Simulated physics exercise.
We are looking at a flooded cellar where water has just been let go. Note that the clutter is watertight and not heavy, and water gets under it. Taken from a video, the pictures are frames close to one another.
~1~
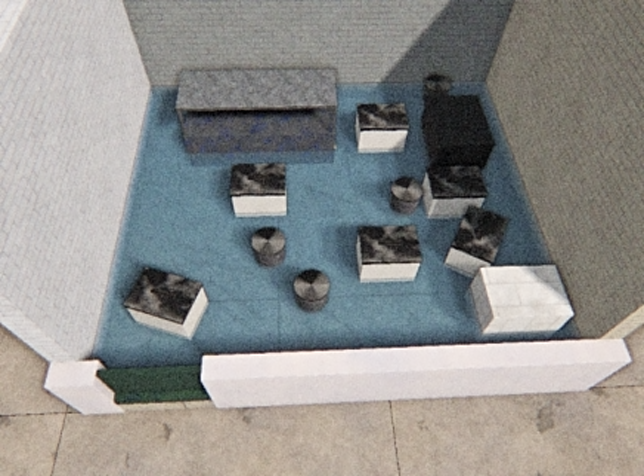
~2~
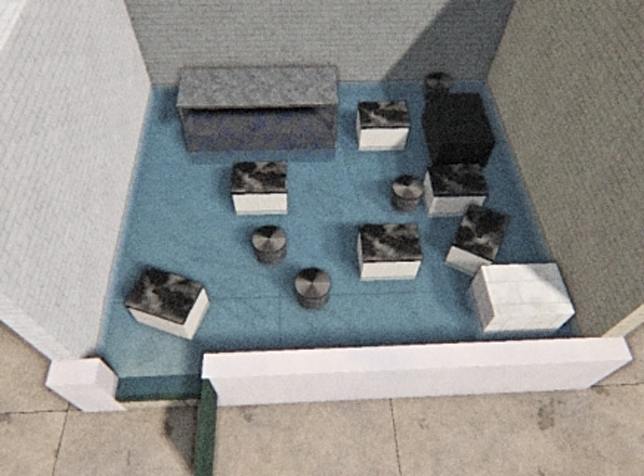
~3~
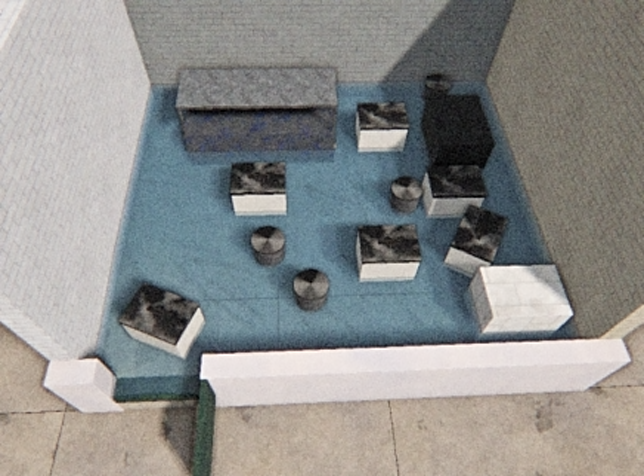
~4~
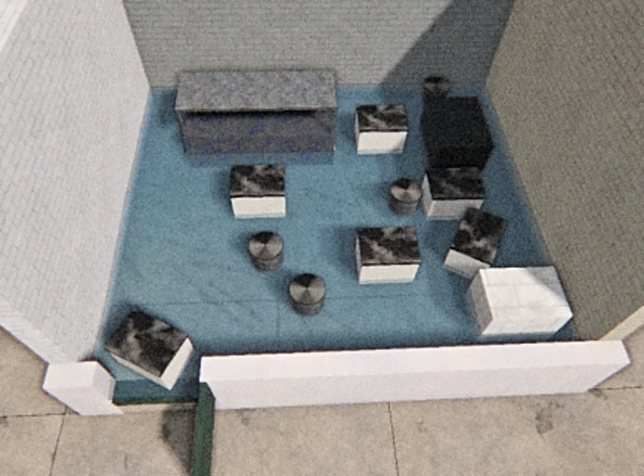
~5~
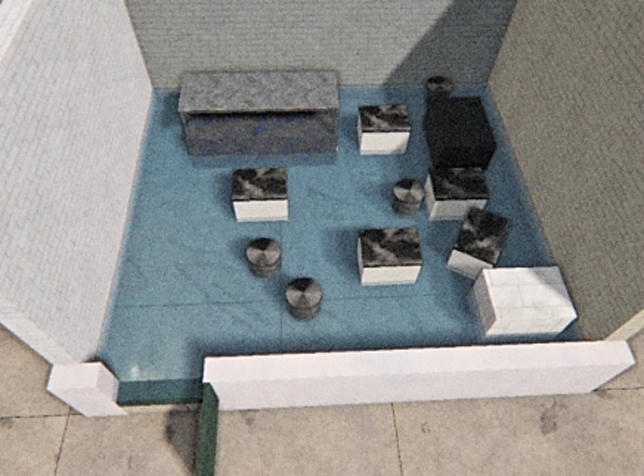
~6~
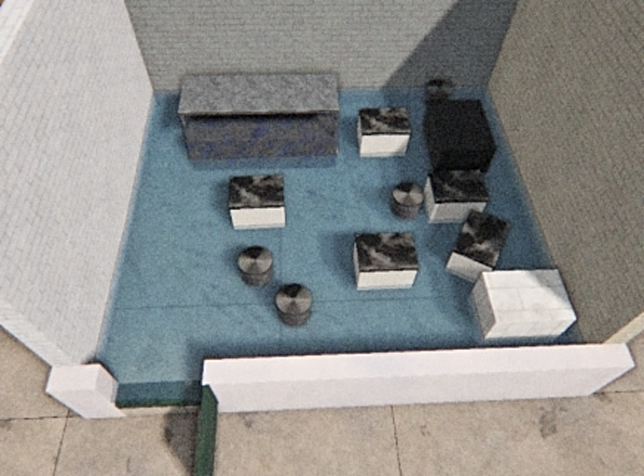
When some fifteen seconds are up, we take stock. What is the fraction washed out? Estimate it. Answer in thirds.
One to two thirds.
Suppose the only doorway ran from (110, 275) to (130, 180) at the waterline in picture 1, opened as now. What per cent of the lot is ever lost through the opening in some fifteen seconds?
Estimated share: Around 50 %.
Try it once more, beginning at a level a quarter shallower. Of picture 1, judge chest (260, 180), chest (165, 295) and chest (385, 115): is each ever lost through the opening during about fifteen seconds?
Result per object, as listed: Washed away / washed away / retained.
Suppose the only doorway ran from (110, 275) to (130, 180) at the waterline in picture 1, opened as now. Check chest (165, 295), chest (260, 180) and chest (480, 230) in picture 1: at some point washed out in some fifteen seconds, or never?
The first exits, the second exits, the third never exits.
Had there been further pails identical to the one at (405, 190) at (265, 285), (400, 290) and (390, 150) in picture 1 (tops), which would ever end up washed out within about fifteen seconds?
In order: Leaves the room, leaves the room, never leaves.
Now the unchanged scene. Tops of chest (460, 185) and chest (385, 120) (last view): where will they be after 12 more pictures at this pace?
I'd say about (427, 205) for the first and about (362, 160) for the second.
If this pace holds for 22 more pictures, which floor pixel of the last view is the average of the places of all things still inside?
That works out to about (346, 242) on the floor.
A moment on, 1 of 10 are out; 9 afloat.
Next, 3 of 10 are out; 7 afloat.
Later, 4 of 10 are out; 6 afloat.
In the end, 5 of 10 are out; 5 afloat.
